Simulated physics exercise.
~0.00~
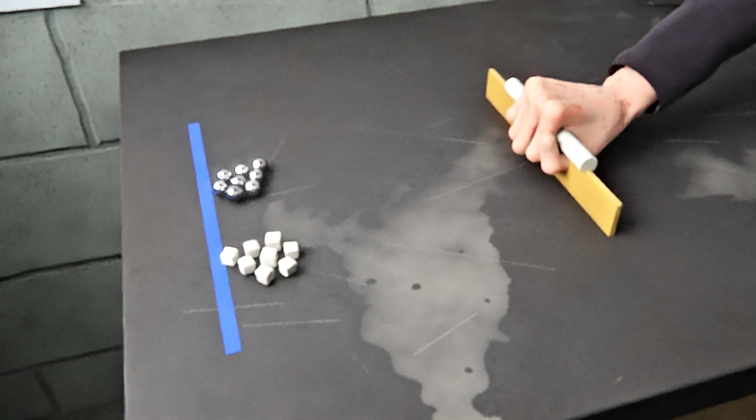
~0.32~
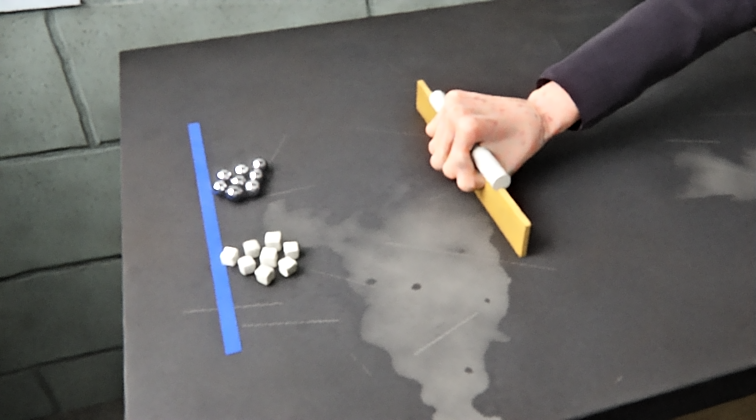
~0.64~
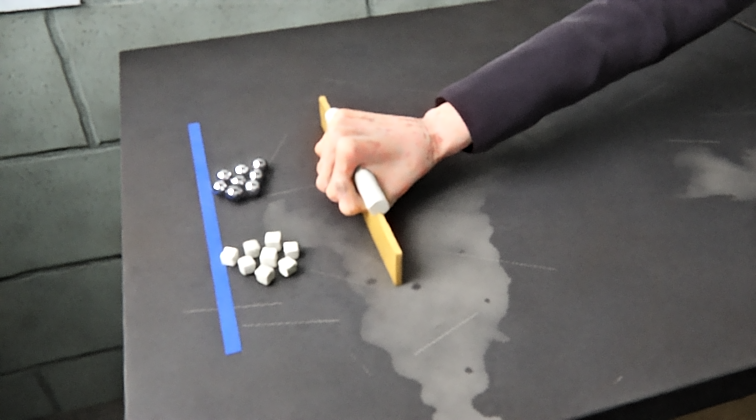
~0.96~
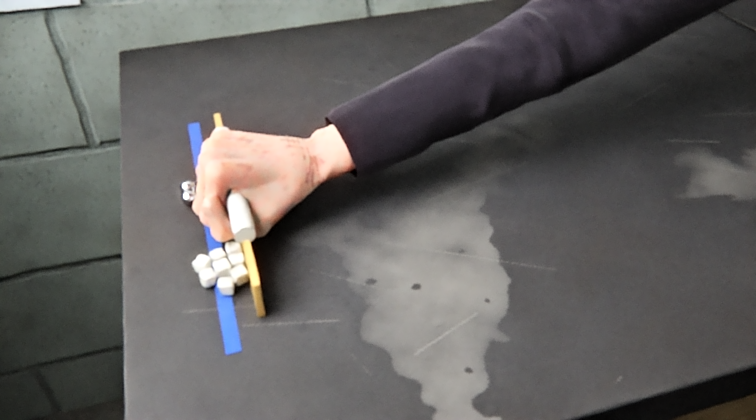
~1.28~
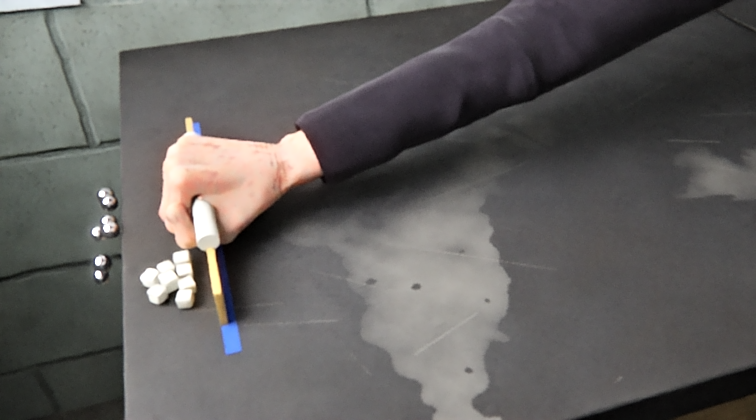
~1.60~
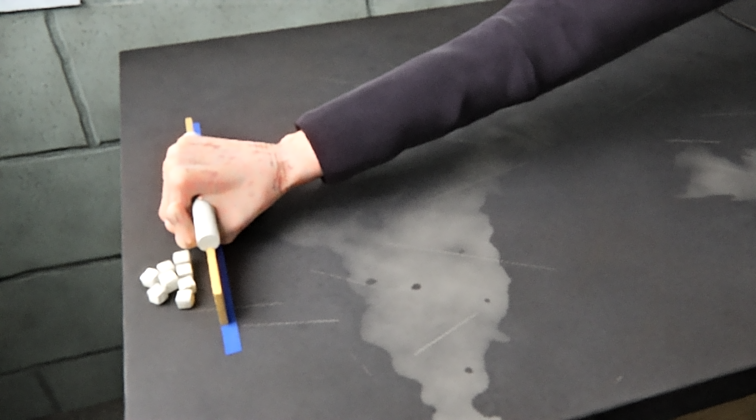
A hand slides a yellow scraper leftward across a dark table, pushing shiny metal balls and white cubes past a strip of blue tape. The scraper stops at the tape; the balls roll off the left edge and drop from view, while the cubes stay on the table.
